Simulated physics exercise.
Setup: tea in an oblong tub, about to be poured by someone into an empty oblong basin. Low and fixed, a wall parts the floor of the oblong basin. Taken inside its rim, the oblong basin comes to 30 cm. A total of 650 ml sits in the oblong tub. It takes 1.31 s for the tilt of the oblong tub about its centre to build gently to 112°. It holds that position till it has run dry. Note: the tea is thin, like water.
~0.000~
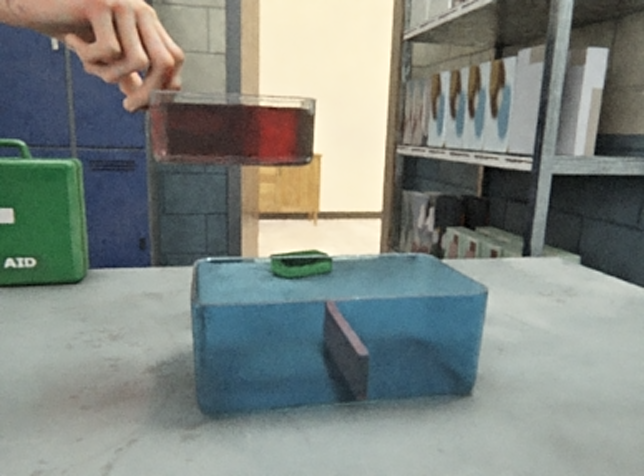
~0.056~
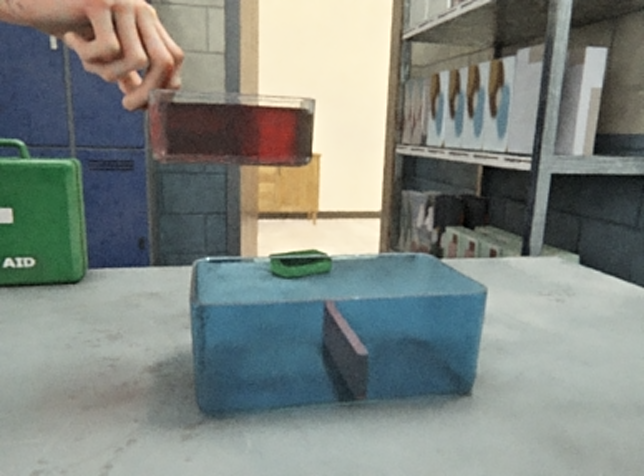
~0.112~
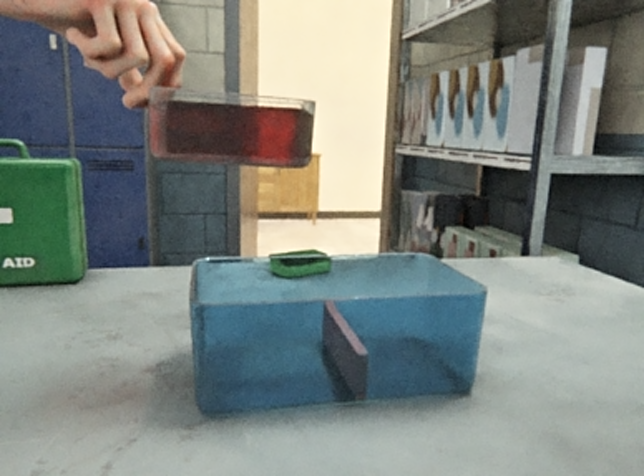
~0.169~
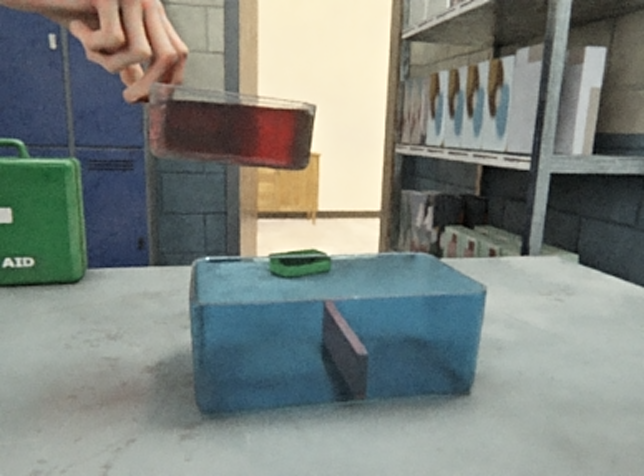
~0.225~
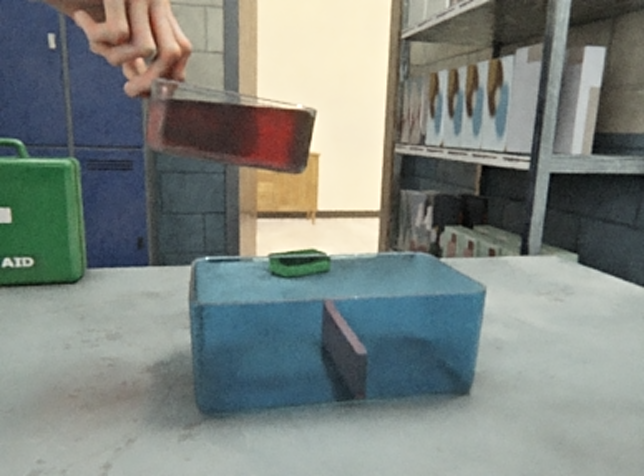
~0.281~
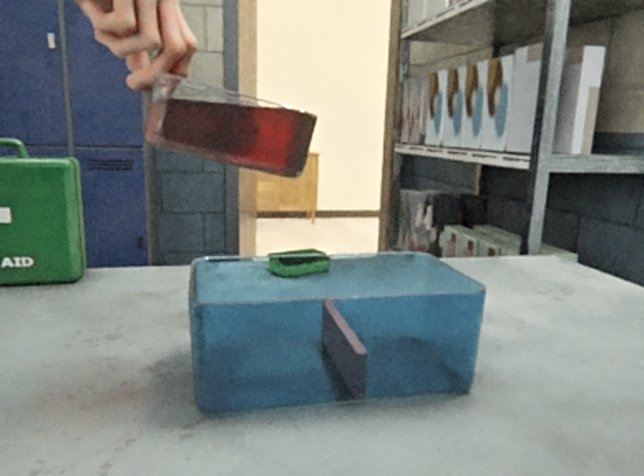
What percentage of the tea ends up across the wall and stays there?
About 73 per cent.
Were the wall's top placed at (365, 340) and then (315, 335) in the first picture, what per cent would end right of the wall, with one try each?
In order, 60 and 80 per cent.
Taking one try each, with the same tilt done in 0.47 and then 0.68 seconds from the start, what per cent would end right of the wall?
First 45, then 60 per cent.
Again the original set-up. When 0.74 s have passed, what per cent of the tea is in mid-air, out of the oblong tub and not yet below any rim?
40 per cent.
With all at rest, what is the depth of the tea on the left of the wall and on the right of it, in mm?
The left ends up at roughly 6 mm, with the right at roughly 24 mm.
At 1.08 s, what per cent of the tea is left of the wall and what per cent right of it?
Left roughly 16, right roughly 72.
After 0.74 s the tilt is 67° and 30 per cent is still to pour, 2 is left of the wall and 28 right of it.
After 1.08 s the tilt is 103° and 5 per cent is still to pour, 17 is left of the wall and 72 right of it.
After 1.43 s the tilt is 112° and 0 per cent is still to pour, 26 is left of the wall and 73 right of it.
After 1.81 s the tilt is 112° and 0 per cent is still to pour, 26 is left of the wall and 73 right of it.
In the end 26 per cent lies left of the wall, 73 right of it and 1 outside.
